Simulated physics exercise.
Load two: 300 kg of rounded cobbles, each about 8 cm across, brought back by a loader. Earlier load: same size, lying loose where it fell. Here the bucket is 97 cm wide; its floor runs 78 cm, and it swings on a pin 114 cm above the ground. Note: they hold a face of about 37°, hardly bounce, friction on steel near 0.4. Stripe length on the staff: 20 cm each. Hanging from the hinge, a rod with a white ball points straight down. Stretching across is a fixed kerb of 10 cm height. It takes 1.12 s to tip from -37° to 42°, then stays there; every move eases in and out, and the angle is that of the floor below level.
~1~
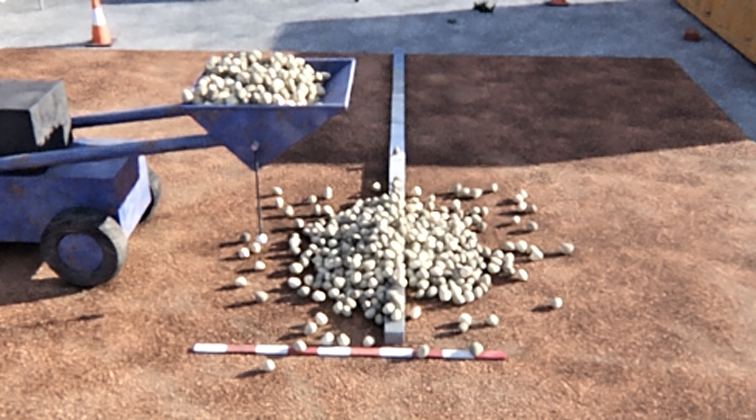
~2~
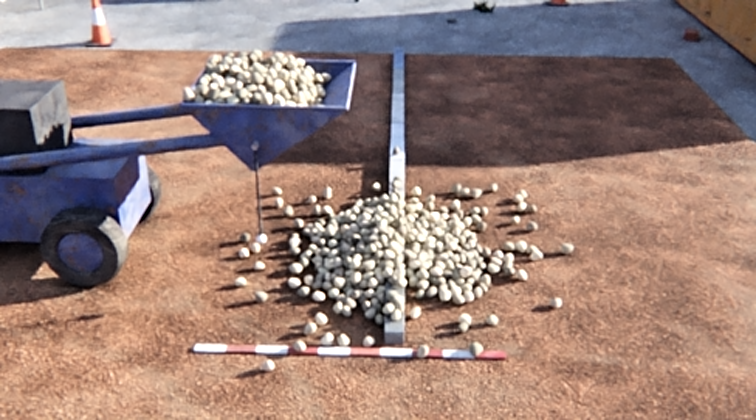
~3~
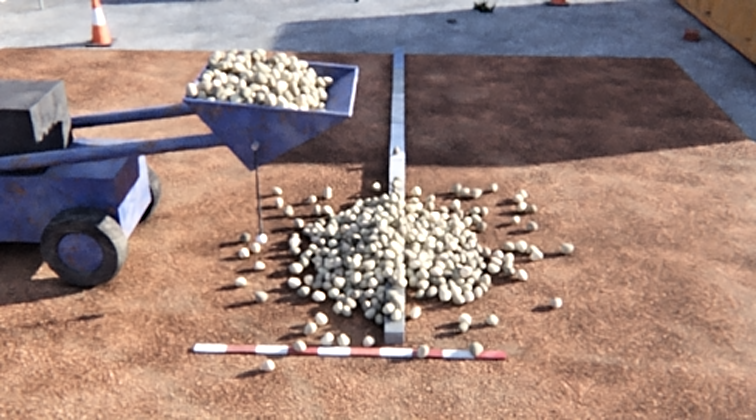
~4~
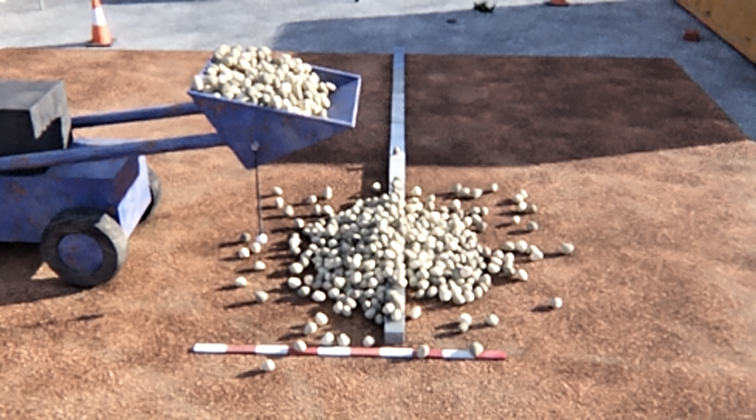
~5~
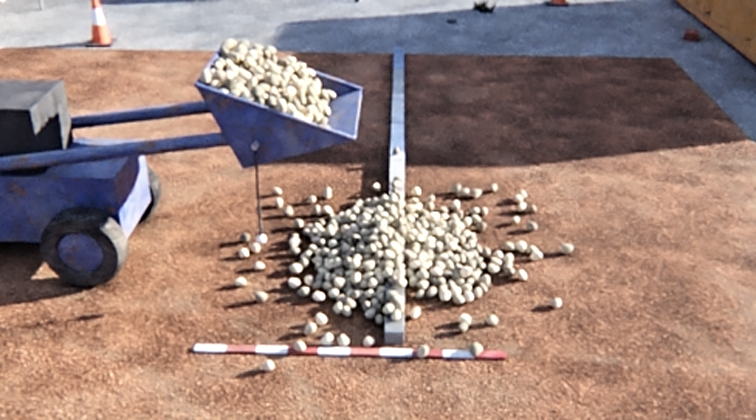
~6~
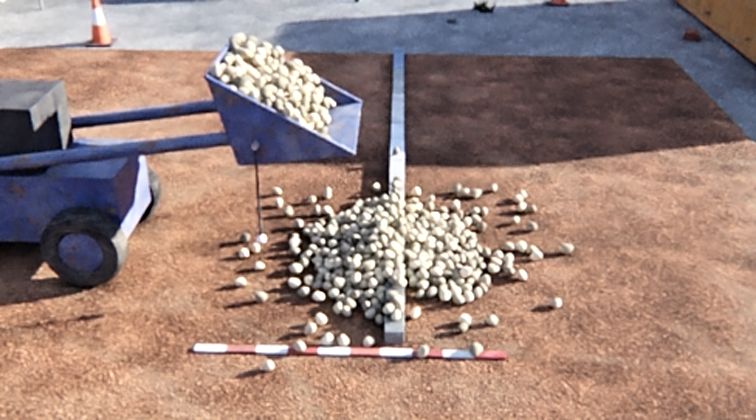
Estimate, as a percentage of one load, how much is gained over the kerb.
Some 32 per cent is added.
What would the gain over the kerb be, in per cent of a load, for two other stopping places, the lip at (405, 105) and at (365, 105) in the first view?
I'd say close to 90 per cent for one and close to 50 per cent for the other, in that order.
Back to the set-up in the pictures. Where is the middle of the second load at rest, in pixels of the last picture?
They end up centred around (370, 237).
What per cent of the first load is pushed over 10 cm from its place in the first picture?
10 %.
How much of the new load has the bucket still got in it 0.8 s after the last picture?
Some 45 %, roughly, is held.
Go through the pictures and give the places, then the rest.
In the first picture, the bucket is at -37°, its lip at (346, 107); the top of the load is at (245, 65). The earlier load is highest near (390, 230), 21 cm above ground level, 64 % on this side of the kerb, 37 % over the kerb.
In the second picture, the bucket is at -35°, its lip at (347, 109); the top of the load is at (246, 65).
The third picture shows lip at (350, 116), floor tilted -31°, highest stones at (229, 62).
In the fourth picture, the bucket is at -24°, its lip at (353, 126); the top of the load is at (227, 55).
The fifth picture shows lip at (355, 139), floor tilted -16°, highest stones at (231, 50).
The sixth picture shows lip at (355, 154), floor tilted -7°, highest stones at (240, 46).
Then, 0.4 s after the last picture the floor is at 30°; in per cent of one load, 99 in the bucket, 65 on this side of the kerb, 37 over the kerb; the foremost stones are at (535, 228).
Then, 0.8 s after the last picture the floor is at 42°; in per cent of one load, 44 in the bucket, 120 on this side of the kerb, 37 over the kerb; the foremost stones are at (535, 228).
Then, 1.1 s after the last picture the floor is at 42°; in per cent of one load, 3 in the bucket, 142 on this side of the kerb, 56 over the kerb; the foremost stones are at (535, 228).
Then, 3.6 s after the last picture the floor is at 42°; in per cent of one load, 0 in the bucket, 133 on this side of the kerb, 69 over the kerb; the foremost stones are at (549, 239). Net gain over the kerb, 32.
